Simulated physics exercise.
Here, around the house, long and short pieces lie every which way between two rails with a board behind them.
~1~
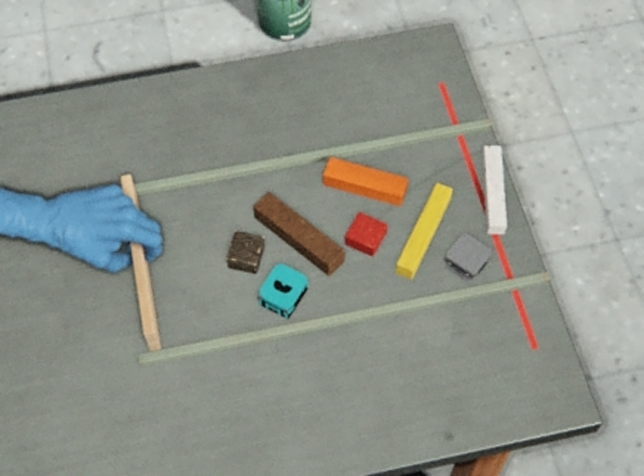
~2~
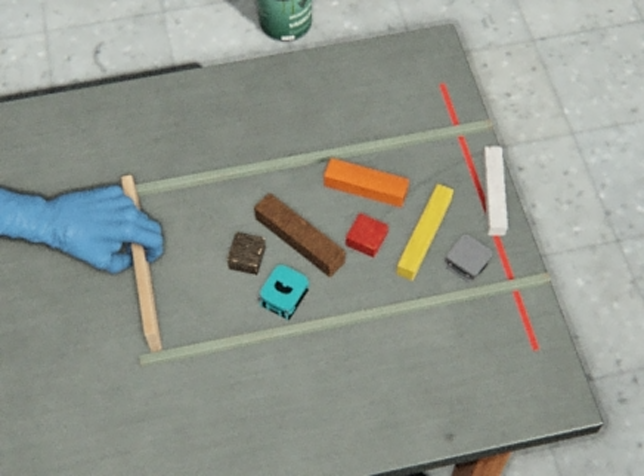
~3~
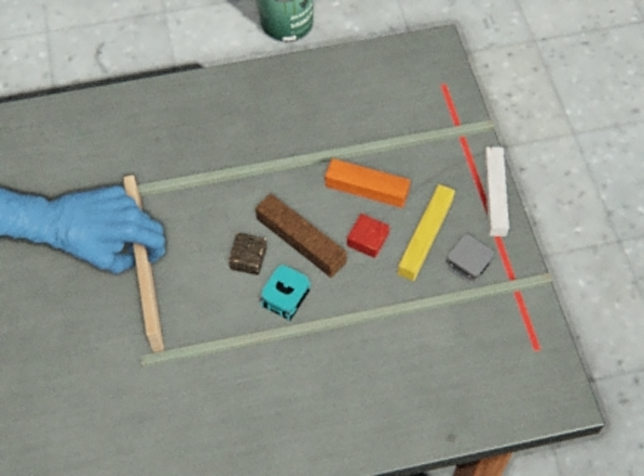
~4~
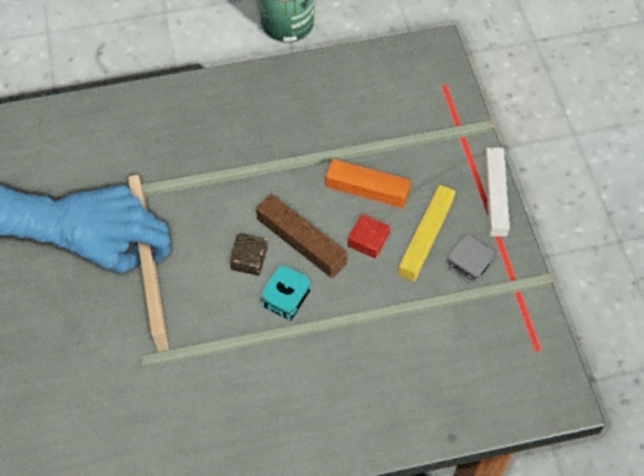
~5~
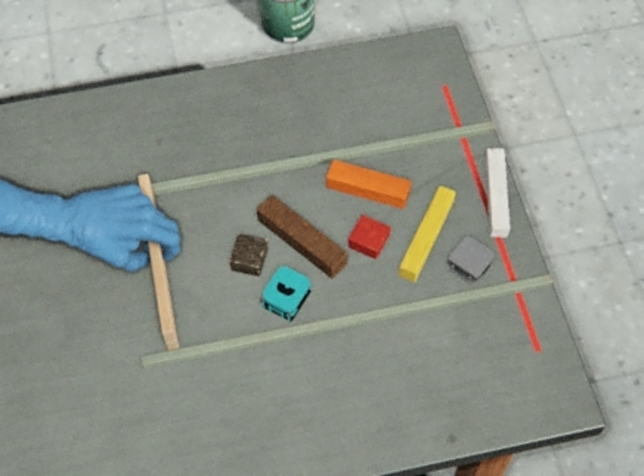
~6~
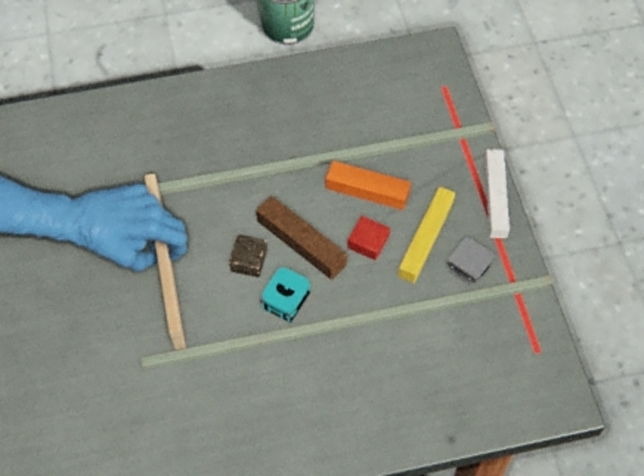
The clip shows a blue-gloved hand holding a wooden board upright behind scattered colored bars and blocks between two pale rails on a grey table, then sliding it slightly right while the pieces stay still.
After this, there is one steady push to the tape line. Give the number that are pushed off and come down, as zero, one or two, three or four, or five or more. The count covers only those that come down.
Five or more come down.
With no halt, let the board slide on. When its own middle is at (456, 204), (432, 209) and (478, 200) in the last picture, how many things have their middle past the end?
Middles past end - pos 1: 3, pos 2: 1, pos 3: 4.
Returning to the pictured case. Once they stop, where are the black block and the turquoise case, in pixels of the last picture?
The first near (504, 208), the second near (518, 238).
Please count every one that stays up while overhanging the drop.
The total would be 0.
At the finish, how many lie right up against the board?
Contact count: 2.
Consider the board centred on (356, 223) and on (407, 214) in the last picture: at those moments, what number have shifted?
Counting first: 6, next 8.
Soon after, none off yet; white bar at rest near (497, 193); grey case at rest near (470, 262); yellow bar at rest near (427, 234).
After that, none off yet; white bar at rest near (497, 193); grey case at rest near (470, 262); yellow bar displaced a little near (438, 237).
And then, one off so far; white bar on its way down near (532, 250); grey case displaced well along near (526, 258); yellow bar displaced about its own width near (517, 226).
In the end, the number that fall off is five or more; gone, brown bar, red block, orange stick, yellow bar, grey case and white bar.
